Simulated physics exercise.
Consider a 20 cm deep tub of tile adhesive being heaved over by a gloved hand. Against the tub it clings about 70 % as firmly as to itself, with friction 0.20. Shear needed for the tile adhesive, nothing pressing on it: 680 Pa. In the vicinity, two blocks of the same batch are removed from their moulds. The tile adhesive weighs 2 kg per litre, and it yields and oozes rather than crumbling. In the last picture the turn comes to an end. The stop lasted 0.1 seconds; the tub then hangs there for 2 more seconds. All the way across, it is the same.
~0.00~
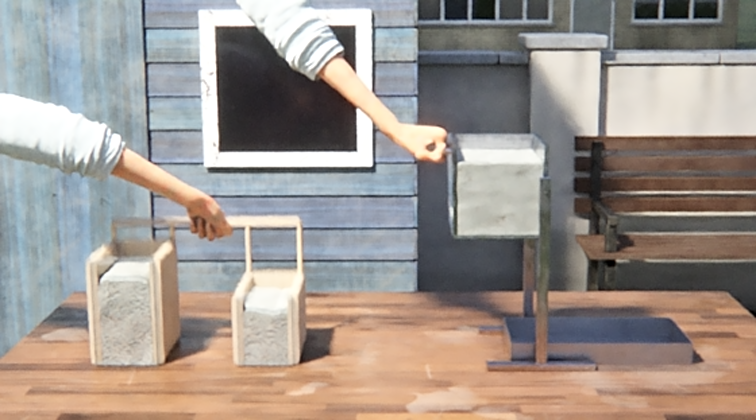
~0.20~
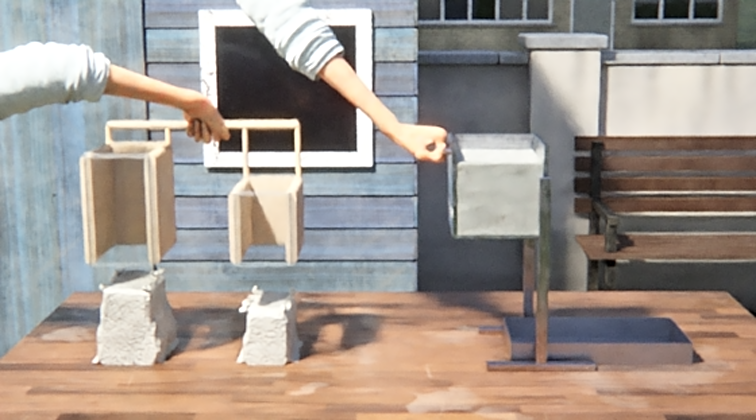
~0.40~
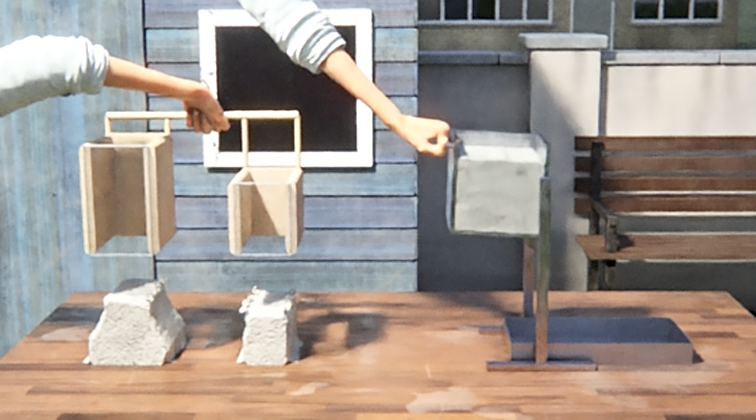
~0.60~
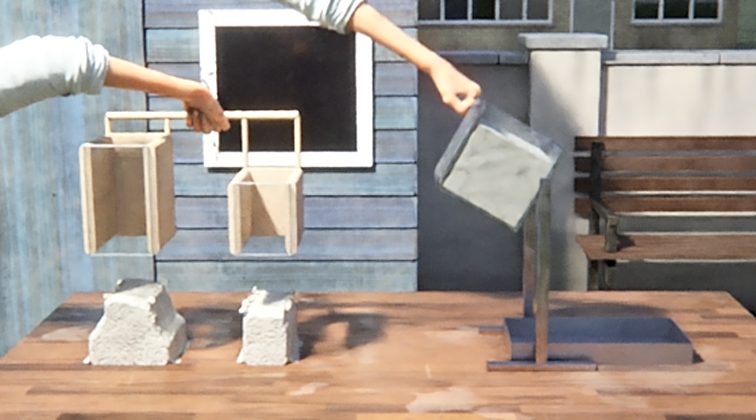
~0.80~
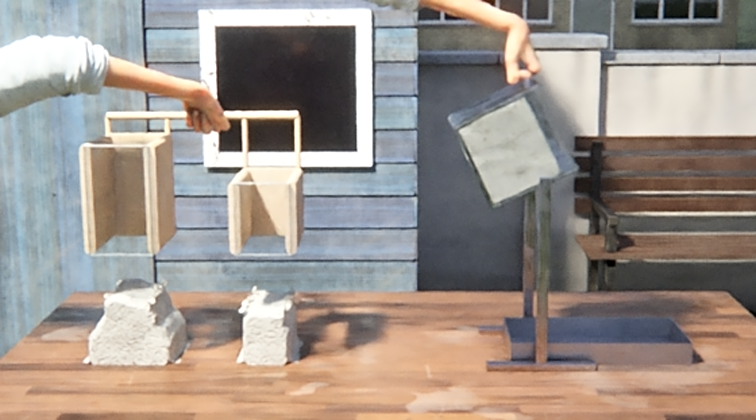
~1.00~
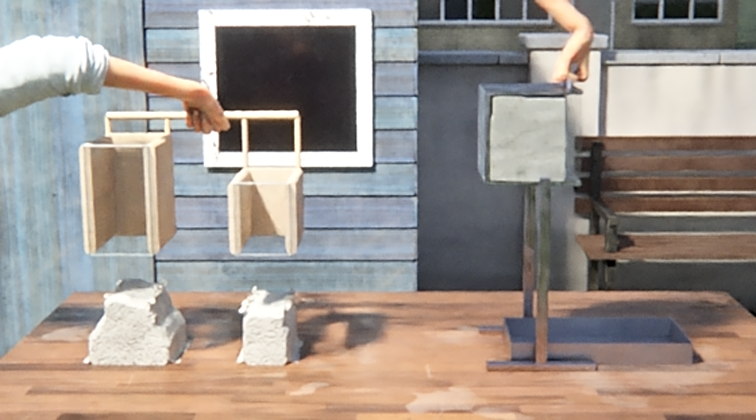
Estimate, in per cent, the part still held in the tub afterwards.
The part still in the tub is about 70 %.
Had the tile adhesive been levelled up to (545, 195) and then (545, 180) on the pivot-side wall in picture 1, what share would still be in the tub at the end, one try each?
Respectively 100 percent and 100 percent.
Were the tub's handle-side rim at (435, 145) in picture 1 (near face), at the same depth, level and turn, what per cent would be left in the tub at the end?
That would leave about 45 % in the tub.
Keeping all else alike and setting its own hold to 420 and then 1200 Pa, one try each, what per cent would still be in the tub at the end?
55 in a hundred, followed by 100 in a hundred.
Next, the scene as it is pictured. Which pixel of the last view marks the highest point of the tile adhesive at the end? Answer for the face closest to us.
Around (538, 119).
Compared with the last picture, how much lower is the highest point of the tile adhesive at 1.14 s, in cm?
I reckon it's close to 1 cm.
After 1.14 s, the tub is at 90 degrees and holds 100 %.
After 1.31 s, the tub is at 90 degrees and holds 96 %.
After 1.48 s, the tub is at 90 degrees and holds 87 %.
After 1.65 s, the tub is at 90 degrees and holds 79 %.
After 3.00 s, the tub is at 90 degrees and holds 70 %.
